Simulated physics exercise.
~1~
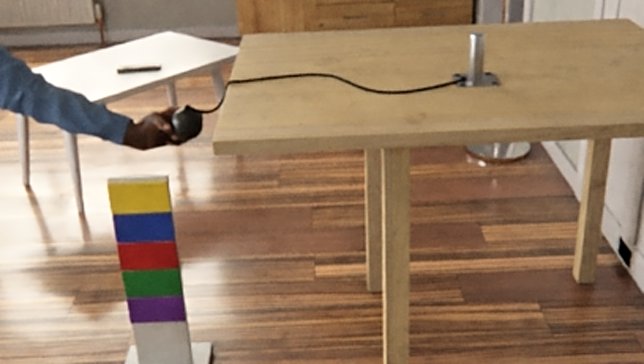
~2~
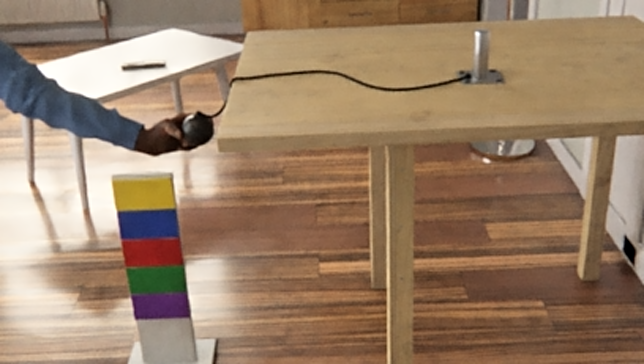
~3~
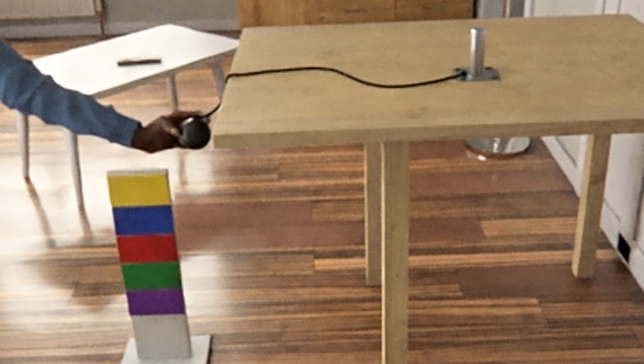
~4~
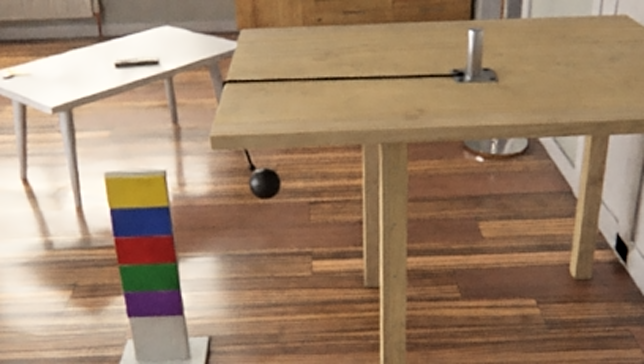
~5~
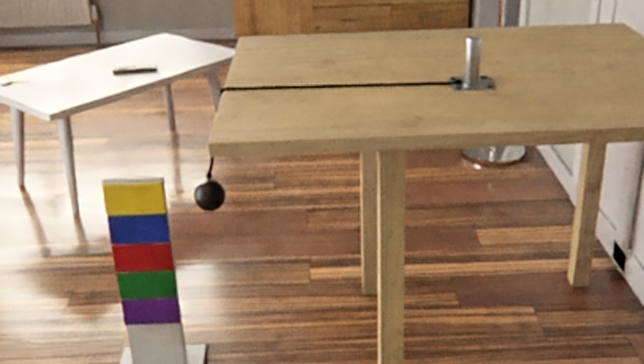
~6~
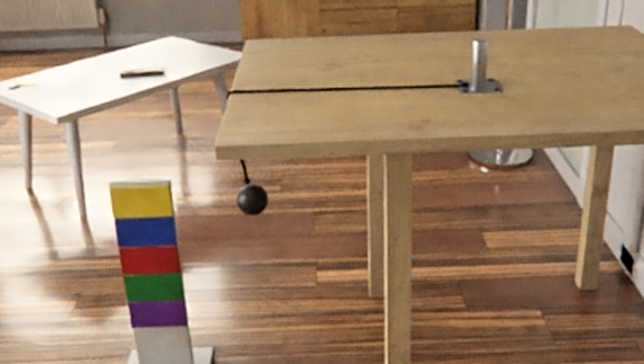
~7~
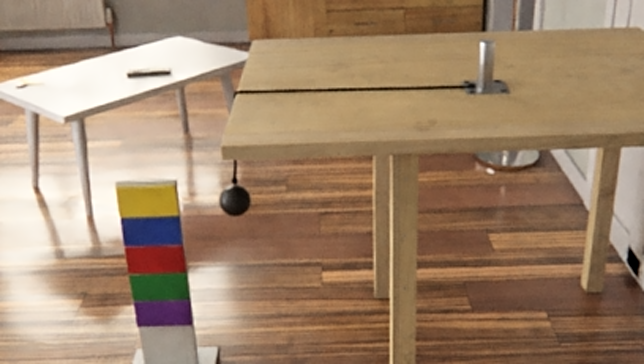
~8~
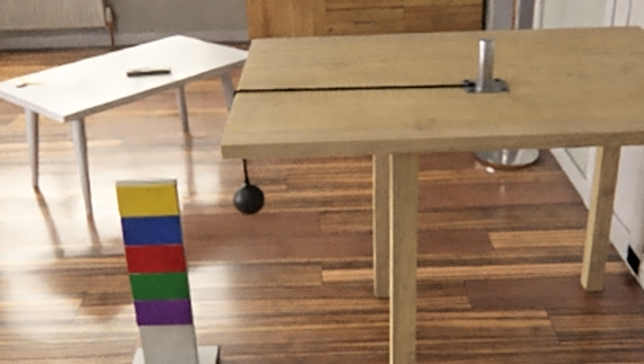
In a room with a wooden floor, a hand holds a black ball just off the left edge of a wooden table, its slack black cord running back to a metal post. A stand banded in yellow, blue, red, green and purple sits below, near a low white table. After shifting slightly, the hand lets go and leaves view, and the ball drops until the cord pulls straight across the tabletop. The ball swings left, then right, in shrinking sways beneath the edge. It ends hanging from the cord, level with the yellow band.
